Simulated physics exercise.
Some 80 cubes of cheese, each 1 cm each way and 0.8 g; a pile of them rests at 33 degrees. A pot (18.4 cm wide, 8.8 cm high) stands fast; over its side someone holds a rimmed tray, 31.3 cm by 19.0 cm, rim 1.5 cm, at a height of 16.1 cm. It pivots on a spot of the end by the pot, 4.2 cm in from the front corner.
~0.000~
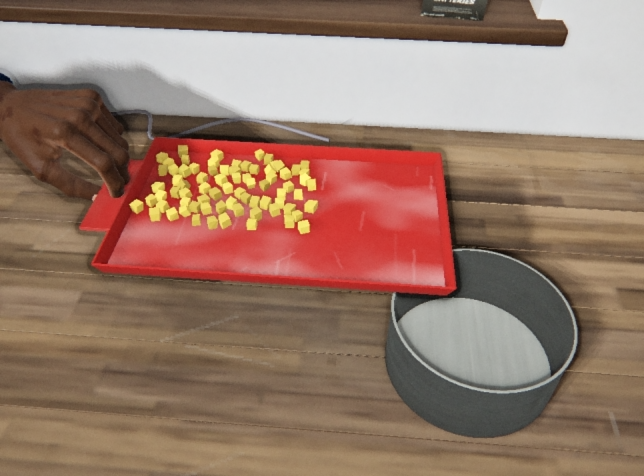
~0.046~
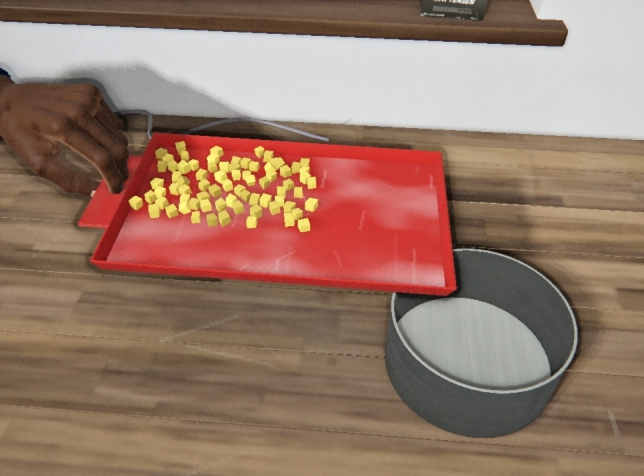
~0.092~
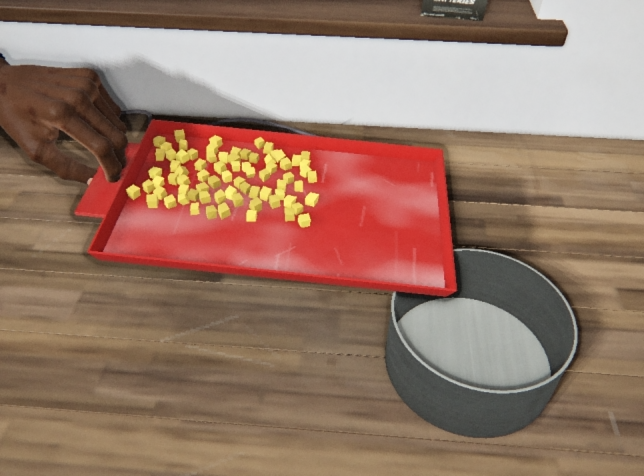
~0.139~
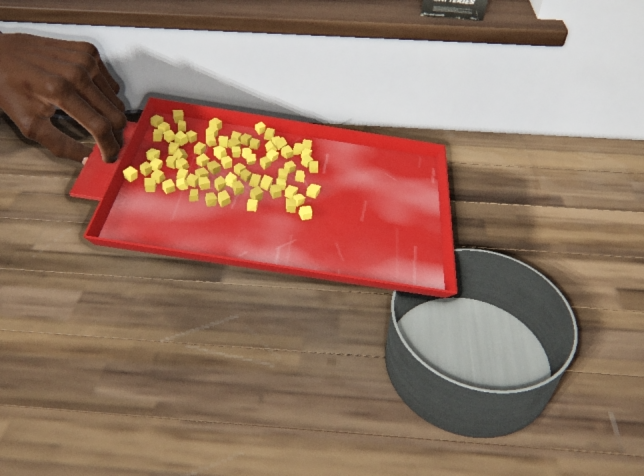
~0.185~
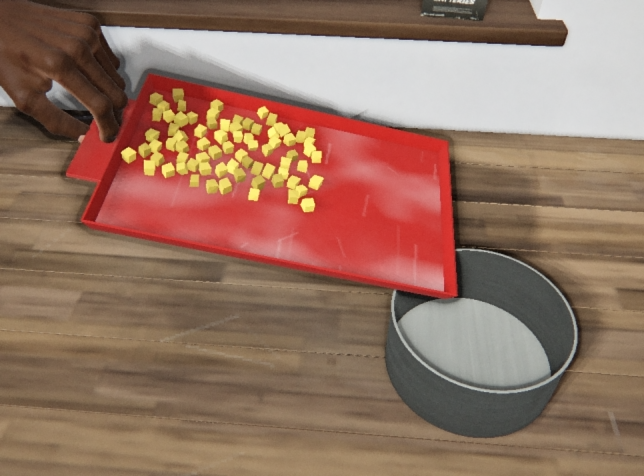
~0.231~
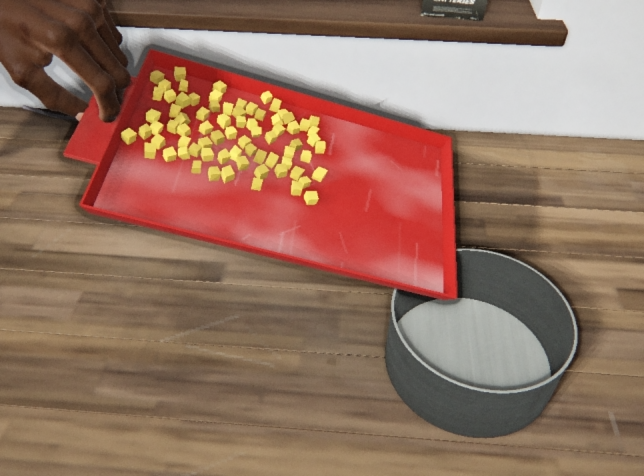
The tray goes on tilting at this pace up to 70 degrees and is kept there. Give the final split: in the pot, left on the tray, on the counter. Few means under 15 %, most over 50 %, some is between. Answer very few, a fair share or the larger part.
Pot: The larger part, tray: Very few, counter: A fair share.
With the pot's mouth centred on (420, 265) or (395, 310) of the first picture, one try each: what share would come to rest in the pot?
Some 0 and 15 per cent.
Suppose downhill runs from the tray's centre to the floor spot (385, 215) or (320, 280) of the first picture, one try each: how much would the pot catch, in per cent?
Some 35 and 25 per cent.
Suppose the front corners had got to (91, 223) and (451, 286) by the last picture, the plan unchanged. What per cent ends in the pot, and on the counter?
Pot 75, counter 10.
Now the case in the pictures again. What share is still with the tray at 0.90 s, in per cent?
About 10 per cent.
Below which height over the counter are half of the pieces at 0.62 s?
About 28 cm.
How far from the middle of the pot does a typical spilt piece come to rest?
About 38 cm.
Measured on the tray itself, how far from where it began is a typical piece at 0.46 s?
Some 1 cm.
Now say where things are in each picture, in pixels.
Tray tilt 0 degrees, front corners at (99, 260) and (449, 283); middle of the pieces at (228, 188); pot at (483, 313), in the first picture.
Tray tilt 1 degrees, front corners at (99, 257) and (449, 284); middle of the pieces at (227, 185), in the second picture.
Tray tilt 4 degrees, front corners at (96, 248) and (450, 285), lowest corner right front; middle of the pieces at (227, 177), in the third picture.
Tray tilt 9 degrees, front corners at (92, 233) and (450, 287), lowest corner right front; middle of the pieces at (227, 162), in the fourth picture.
Tray tilt 14 degrees, front corners at (90, 217) and (451, 289), lowest corner right front; middle of the pieces at (228, 148), in the fifth picture.
Tray tilt 19 degrees, front corners at (89, 202) and (451, 291), lowest corner right front; middle of the pieces at (231, 133); pot at (483, 313). The tray's pace is about 110 degrees a second, in the sixth picture.
Then, at 0.46 s, tilt 44 degrees; the tray holds 100 %, the pot 0 %.
Then, at 0.62 s, tilt 62 degrees; the tray holds 100 %, the pot 0 %.
After 0.90 s, tilt 70 degrees; the tray holds 10 %, the pot 65 %.
By 2.4 s all is still; pot 70 %, tray 5 %, counter 25 %.
